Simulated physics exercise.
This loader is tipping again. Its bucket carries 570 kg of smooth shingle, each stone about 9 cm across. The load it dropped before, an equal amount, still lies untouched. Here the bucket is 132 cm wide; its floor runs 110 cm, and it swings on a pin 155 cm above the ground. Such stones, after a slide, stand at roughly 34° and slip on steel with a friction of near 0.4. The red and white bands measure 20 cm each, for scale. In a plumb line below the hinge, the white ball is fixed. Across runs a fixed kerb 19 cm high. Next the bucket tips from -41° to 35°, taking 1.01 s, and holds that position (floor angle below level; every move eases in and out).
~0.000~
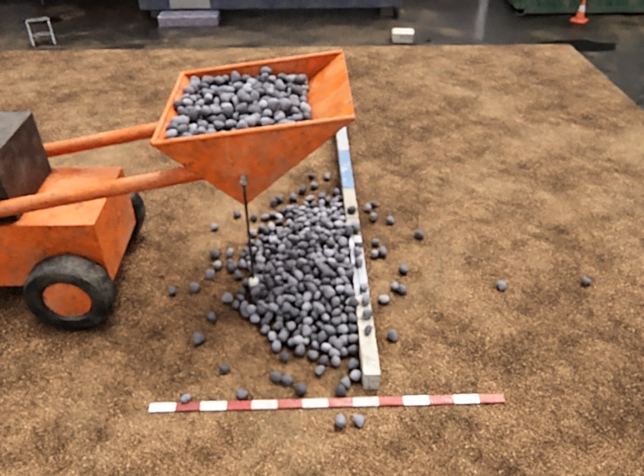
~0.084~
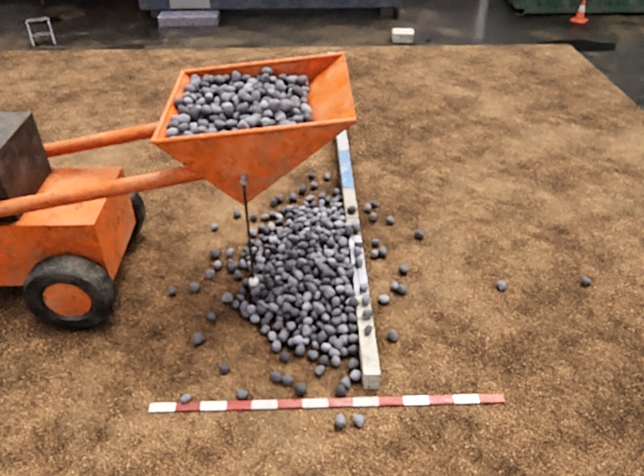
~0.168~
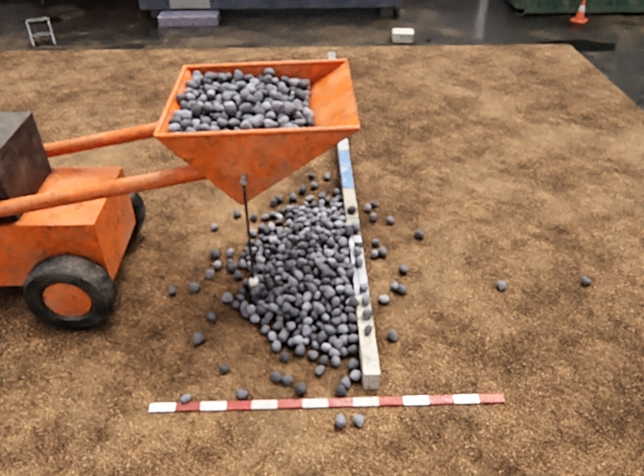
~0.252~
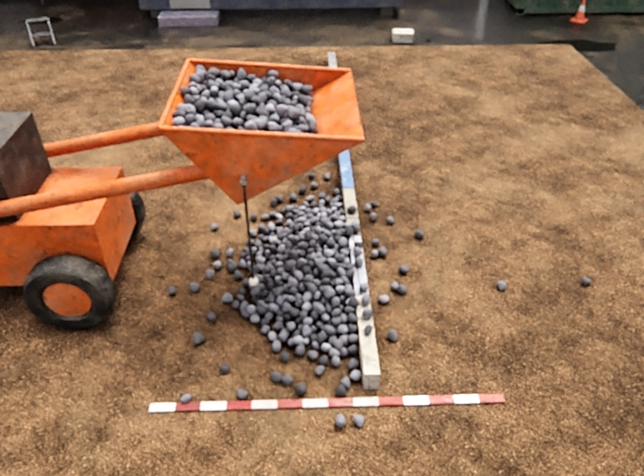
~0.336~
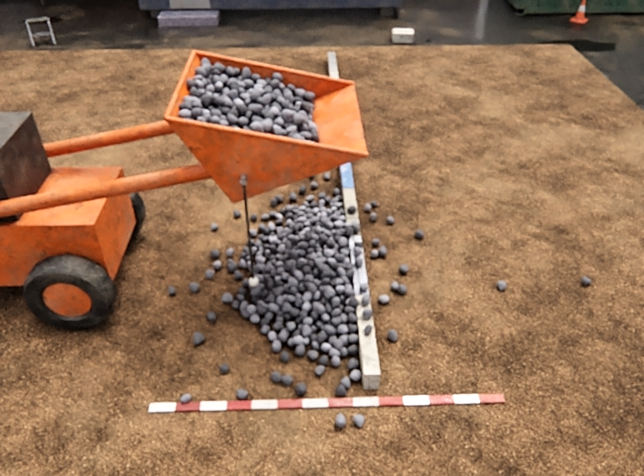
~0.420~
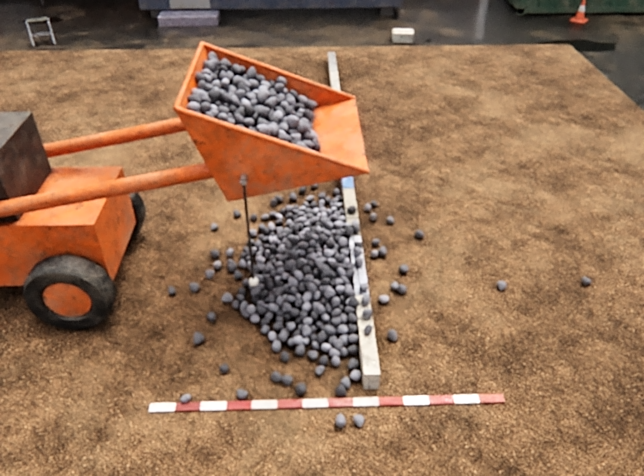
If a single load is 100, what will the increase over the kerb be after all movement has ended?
The increase will be around 96 per cent.
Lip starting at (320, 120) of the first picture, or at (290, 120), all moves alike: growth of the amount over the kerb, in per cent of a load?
Around 75 percent, then around 45 percent.
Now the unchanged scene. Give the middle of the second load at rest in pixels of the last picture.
The centre sits about (419, 267).
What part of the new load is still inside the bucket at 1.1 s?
Around 80 in a hundred.
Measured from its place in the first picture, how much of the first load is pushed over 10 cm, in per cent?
0 %.
After 0.8 s the floor is at 23°; in per cent of one load, 100 in the bucket, 97 on this side of the kerb, 2 over the kerb; the foremost stones are at (431, 256).
After 1.1 s the floor is at 35°; in per cent of one load, 80 in the bucket, 117 on this side of the kerb, 3 over the kerb; the foremost stones are at (431, 256).
After 1.5 s the floor is at 35°; in per cent of one load, 28 in the bucket, 121 on this side of the kerb, 51 over the kerb; the foremost stones are at (467, 270).
After 4.3 s the floor is at 35°; in per cent of one load, 0 in the bucket, 101 on this side of the kerb, 99 over the kerb; the foremost stones are at (620, 231). Net gain over the kerb, 96.
